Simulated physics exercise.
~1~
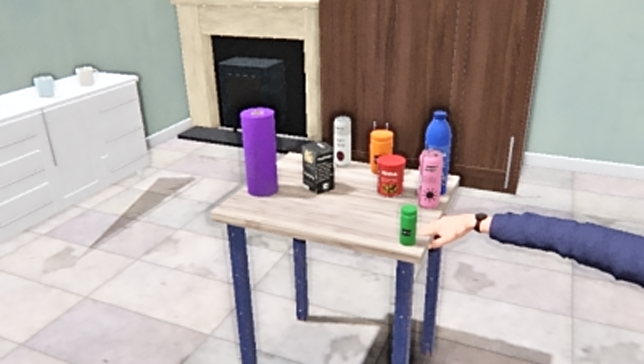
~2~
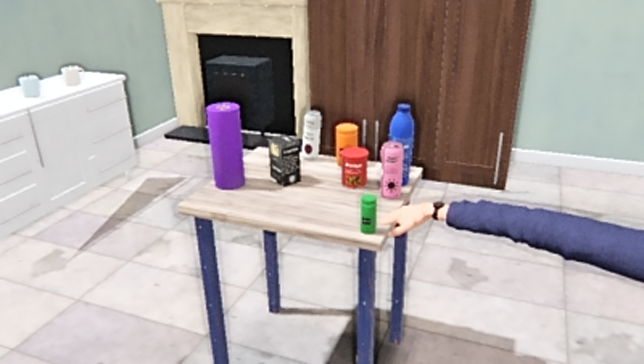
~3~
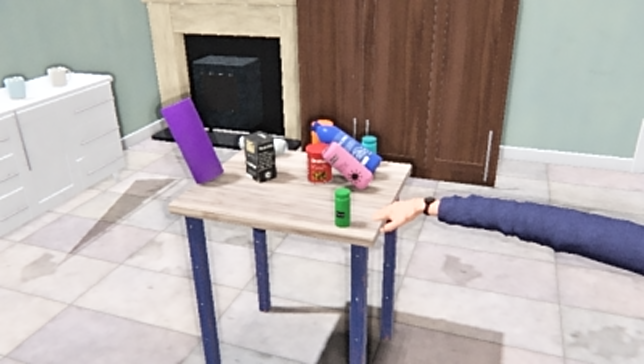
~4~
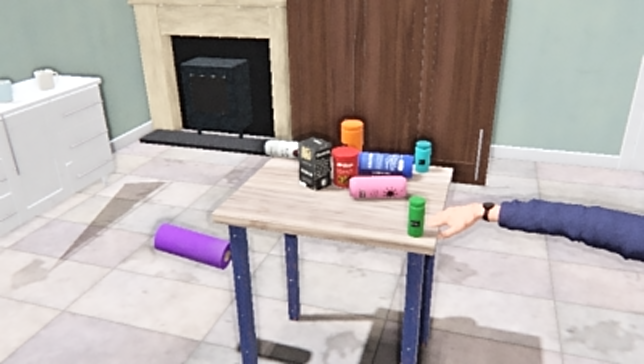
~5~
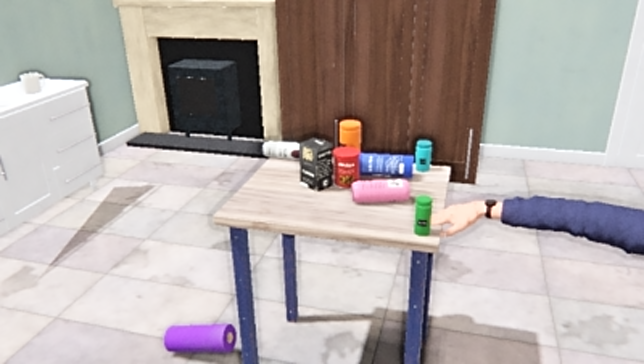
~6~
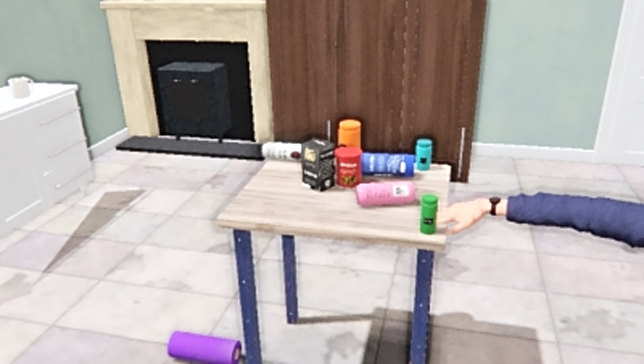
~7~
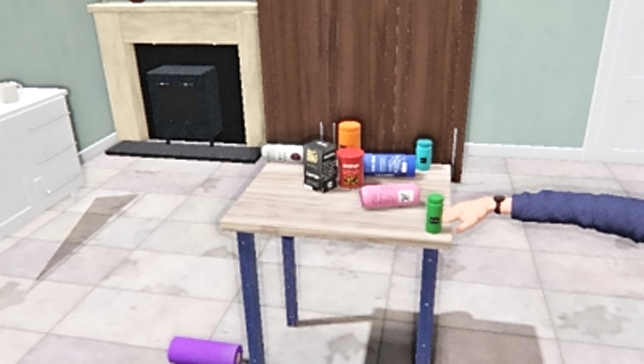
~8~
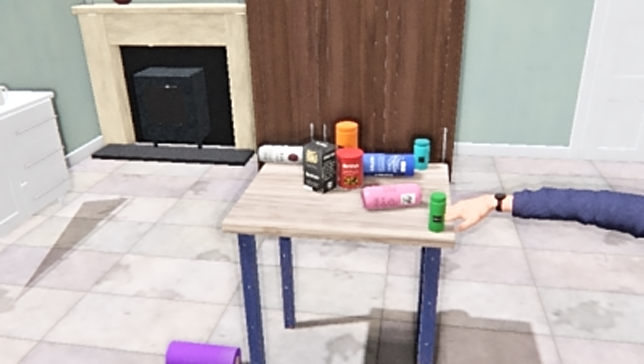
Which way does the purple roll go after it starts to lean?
It moves down, dropping off the left side of the table and ending on its side on the floor.
